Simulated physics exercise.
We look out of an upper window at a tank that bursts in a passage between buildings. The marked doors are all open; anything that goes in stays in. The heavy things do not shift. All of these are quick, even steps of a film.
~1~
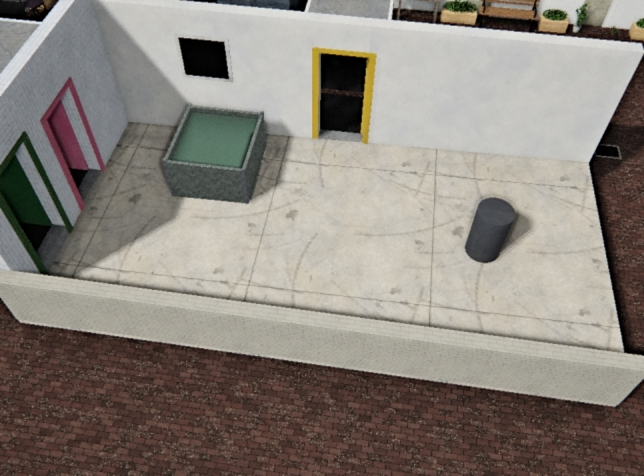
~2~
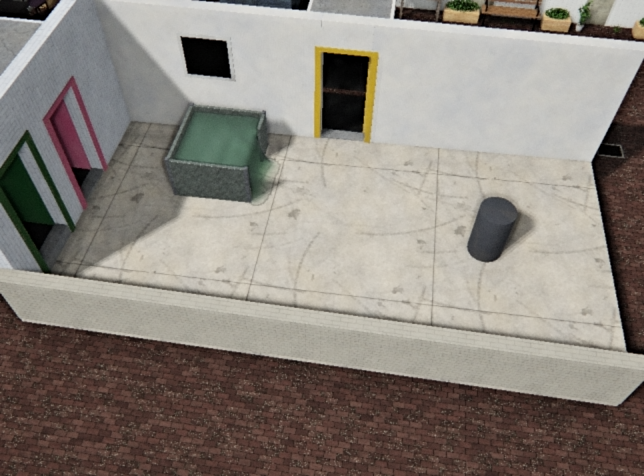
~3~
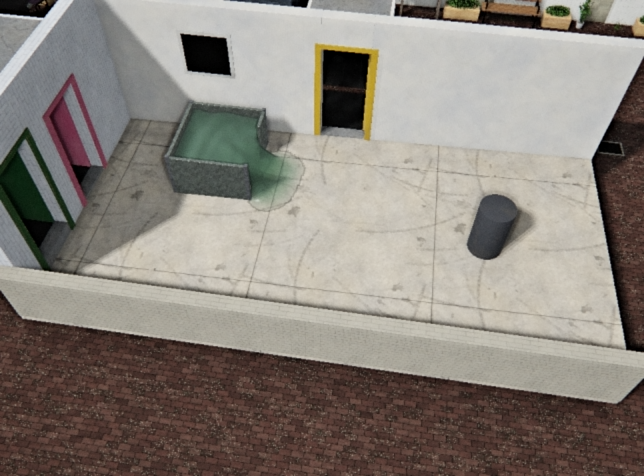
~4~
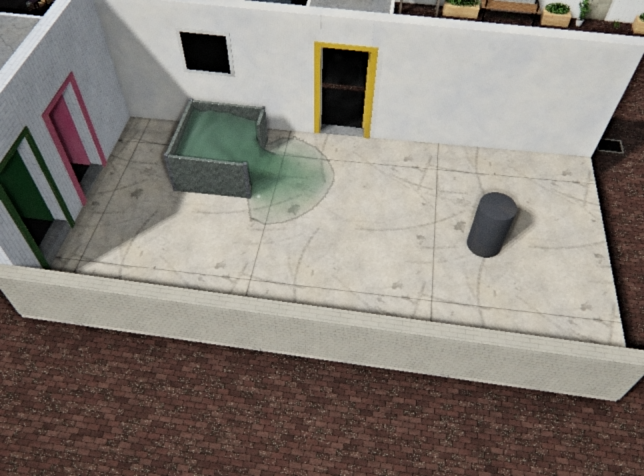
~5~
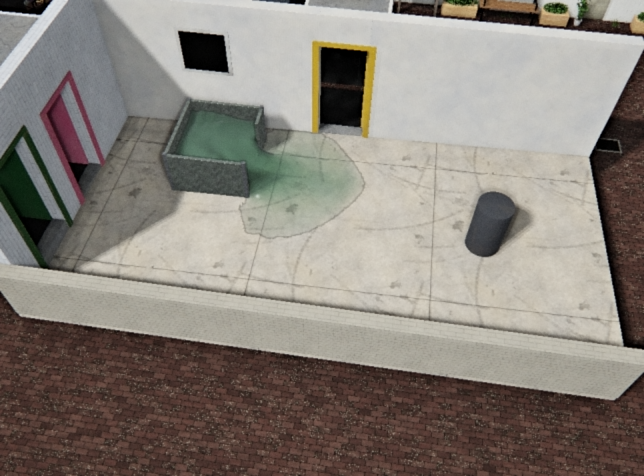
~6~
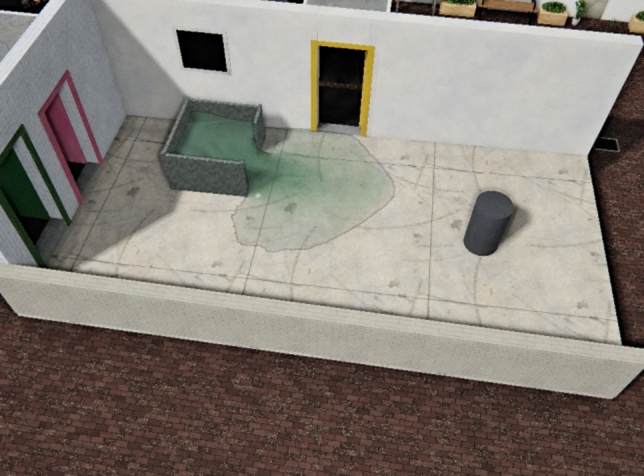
Green water poured out through a gap in the right side of a stone tank and spread across the pale paved floor, fanning out past the yellow-framed doorway toward a dark upright cylinder.
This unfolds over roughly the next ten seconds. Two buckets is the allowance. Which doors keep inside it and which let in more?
One by one: Most likely the green door will not exceed two buckets, most likely the pink door will not exceed two buckets, most likely the yellow door will exceed two buckets.
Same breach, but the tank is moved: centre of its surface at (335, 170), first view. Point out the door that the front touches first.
Answer: The yellow door.
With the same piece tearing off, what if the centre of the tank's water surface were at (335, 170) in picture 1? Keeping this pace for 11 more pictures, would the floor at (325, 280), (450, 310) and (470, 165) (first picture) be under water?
Spared, soaked, soaked.
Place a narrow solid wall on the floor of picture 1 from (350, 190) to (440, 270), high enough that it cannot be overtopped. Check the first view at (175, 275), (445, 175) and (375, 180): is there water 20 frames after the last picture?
Reading the points as listed, I get left untouched, then deluged, then deluged.
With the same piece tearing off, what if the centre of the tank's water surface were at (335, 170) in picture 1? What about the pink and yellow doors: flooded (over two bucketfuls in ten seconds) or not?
Pink: Beneath; yellow: Beneath.
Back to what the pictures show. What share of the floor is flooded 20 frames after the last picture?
Near 60 in a hundred.
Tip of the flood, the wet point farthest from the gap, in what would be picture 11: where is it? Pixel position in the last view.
The farthest wet point should be near (516, 212).
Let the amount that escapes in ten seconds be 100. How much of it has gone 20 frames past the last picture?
About 40 per cent.
A moment on, water covers 35 % of the floor; the green door not reached, the pink door not reached, the yellow door under two buckets in.
Next, water covers 55 % of the floor; the green door not reached, the pink door not reached, the yellow door over two buckets in.
Then, water covers 60 % of the floor; the green door not reached, the pink door not reached, the yellow door over two buckets in.
Later, water covers 70 % of the floor; the green door not reached, the pink door not reached, the yellow door over two buckets in.
In the end, water covers 75 % of the floor; the green door wet at the sill, nothing in, the pink door wet at the sill, nothing in, the yellow door over two buckets in.
